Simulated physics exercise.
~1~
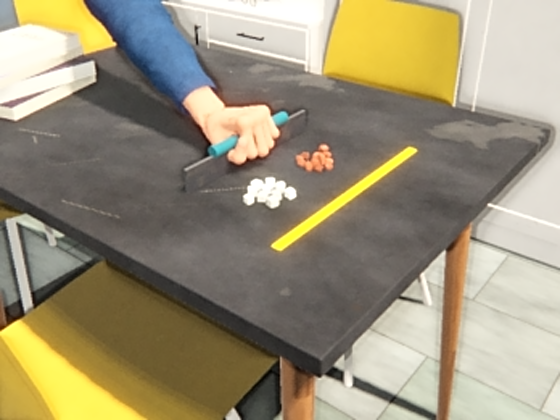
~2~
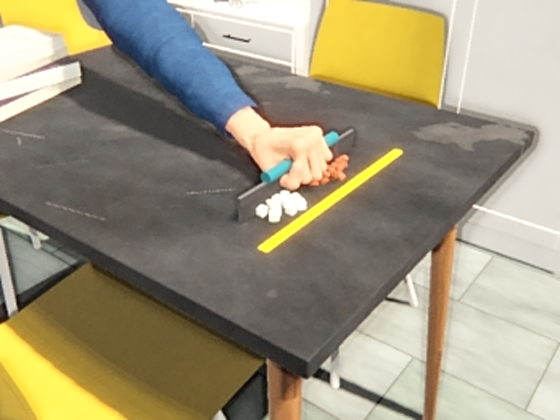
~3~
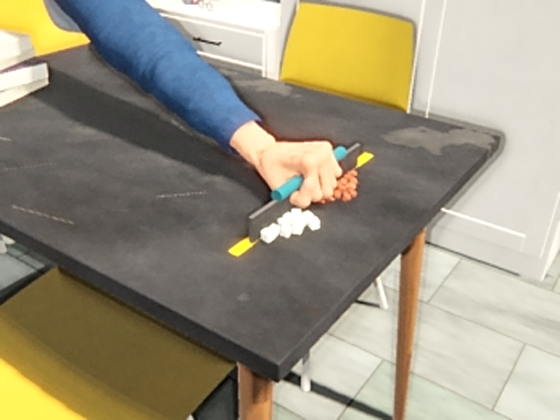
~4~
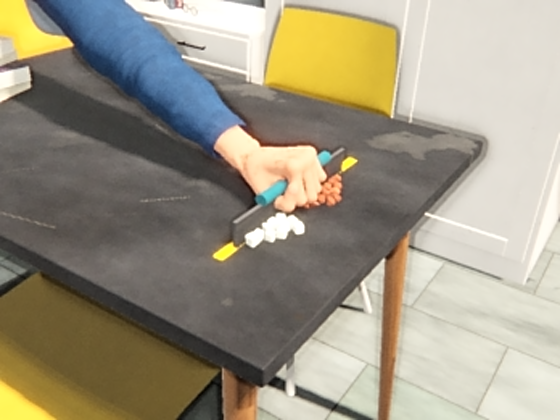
To begin with, a hand in a blue sleeve holds a dark scraper by its teal handle on a worn black table, with yellow chairs around it. Ahead of the blade lie a nearer pile of white bits and a farther pile of reddish-orange ones, with a strip of yellow tape beyond them. The hand slides the scraper right, gathering both piles along as the view pans slightly right. The blade pushes them over the tape, then stops at the yellow line. Both piles come to rest just past it, still on the table and clear of the edge.
